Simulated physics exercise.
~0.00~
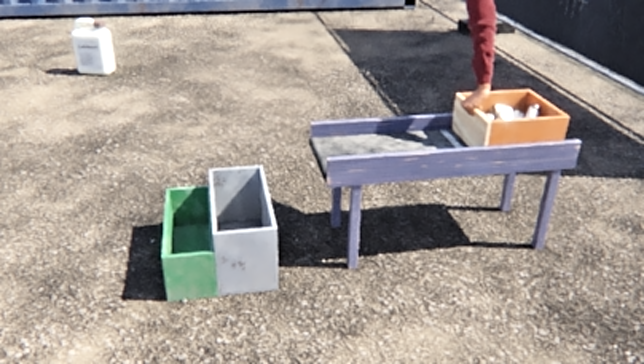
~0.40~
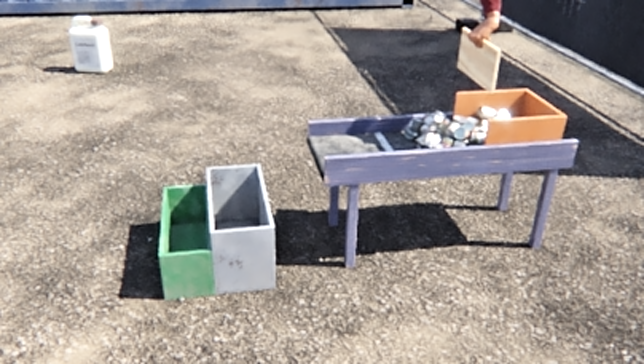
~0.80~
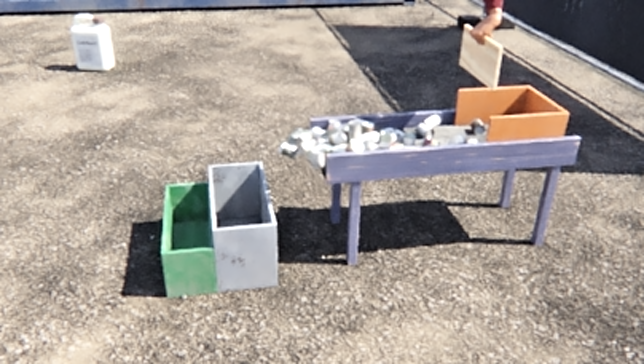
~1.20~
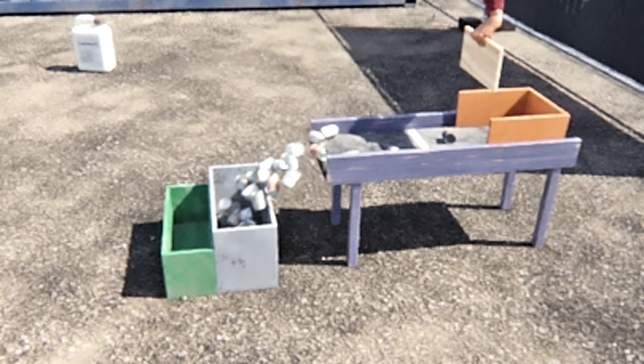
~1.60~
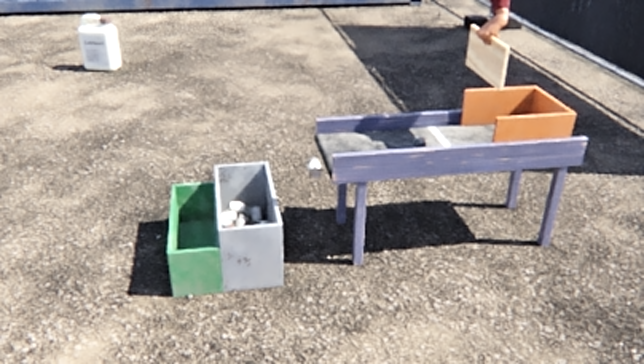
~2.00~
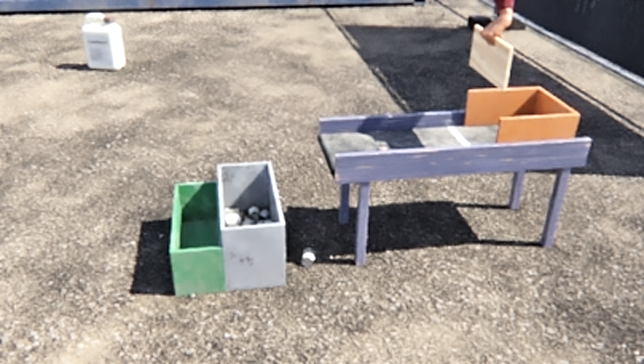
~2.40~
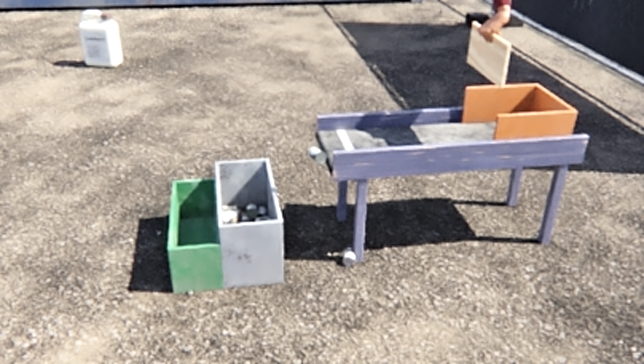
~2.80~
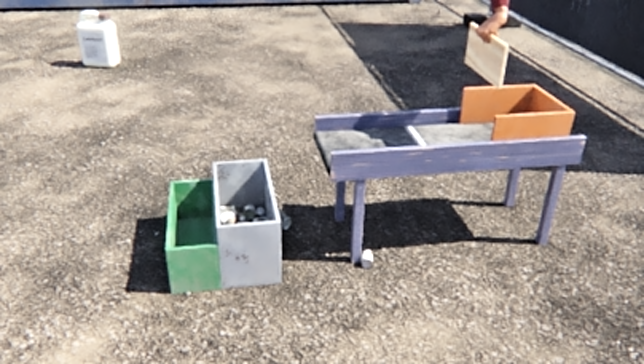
We see a hand lift a pale board from an orange box on a purple table-like conveyor, letting a pile of small grey pieces ride left. Most drop into the tall grey tub beside a green one, while a couple of stragglers end on the ground short of it.
